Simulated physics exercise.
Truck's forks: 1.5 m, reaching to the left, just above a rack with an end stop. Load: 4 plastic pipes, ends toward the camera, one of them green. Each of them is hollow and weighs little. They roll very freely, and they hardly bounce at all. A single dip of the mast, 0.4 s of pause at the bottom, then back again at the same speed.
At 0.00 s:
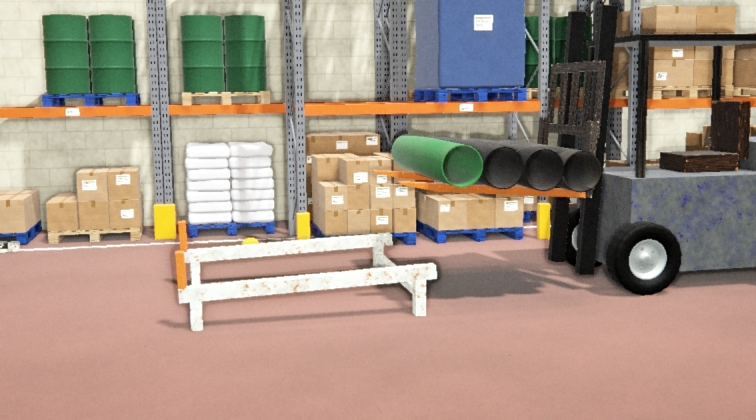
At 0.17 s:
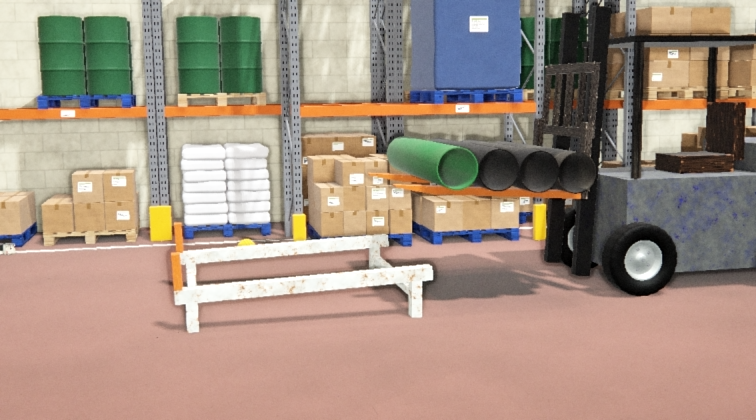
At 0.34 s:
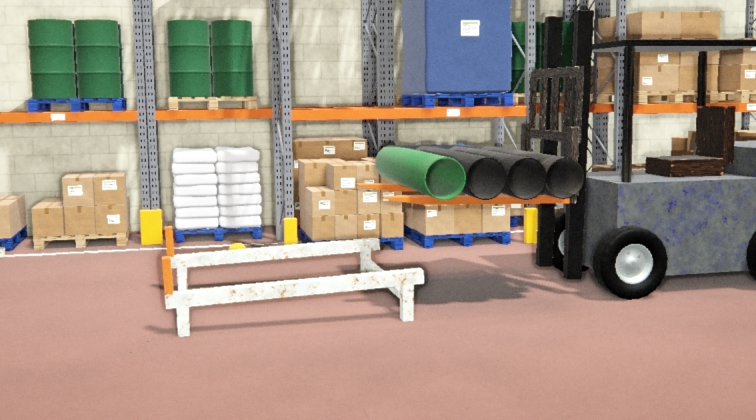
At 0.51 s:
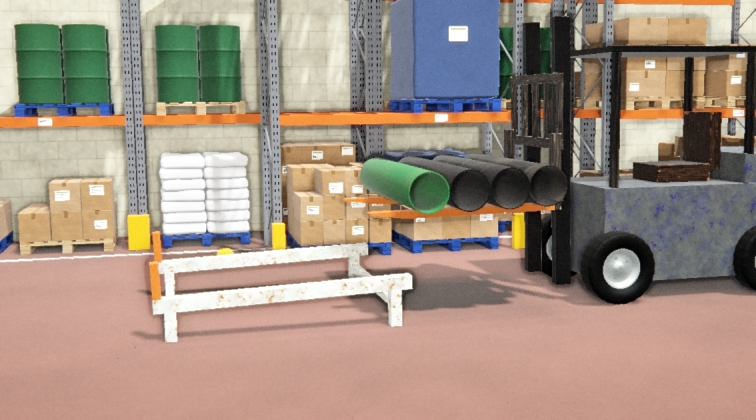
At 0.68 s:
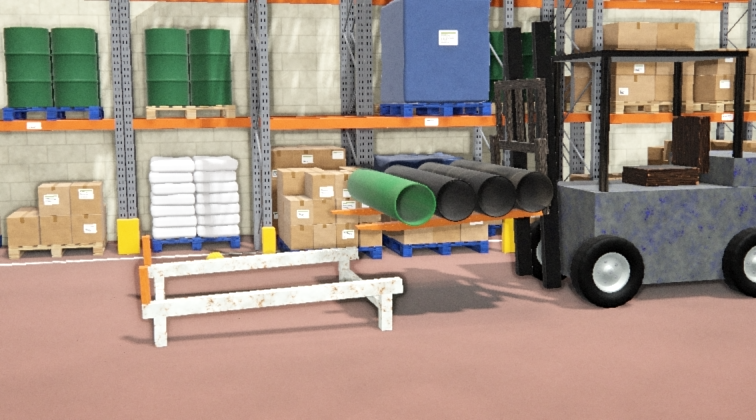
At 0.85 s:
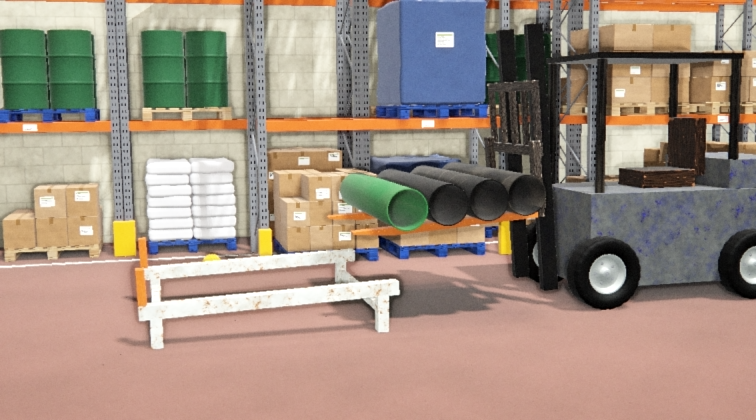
A forklift carrying four pipes, one green and the others black, slowly tilted its forks from slightly tips-up to slightly tips-down above a white rack, and the pipes dipped along with them.
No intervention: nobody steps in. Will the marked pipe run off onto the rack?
Shed.
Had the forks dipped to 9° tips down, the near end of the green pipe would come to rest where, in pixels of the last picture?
Near pixel (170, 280).
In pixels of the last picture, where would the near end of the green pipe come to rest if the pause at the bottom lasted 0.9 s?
Around pixel (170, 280).
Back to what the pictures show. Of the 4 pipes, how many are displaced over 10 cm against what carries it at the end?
That would be 1 of them.
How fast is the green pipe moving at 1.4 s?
Speed approx. 0.4 m/s.
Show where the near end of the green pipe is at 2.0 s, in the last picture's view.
I'd point to somewhere near (360, 183).
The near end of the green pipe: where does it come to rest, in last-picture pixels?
It comes to rest at about (169, 282).
Then, 1.4 s in, green is on the forks, 20 cm from the tips, rolling left; 0 gone from the forks.
Then, 2.0 s in, green is on the rack, 165 cm from the rack's far end, rolling left; 1 gone from the forks.
In the end (4.7 s), green is on the rack, 20 cm from the rack's far end; 1 gone from the forks.
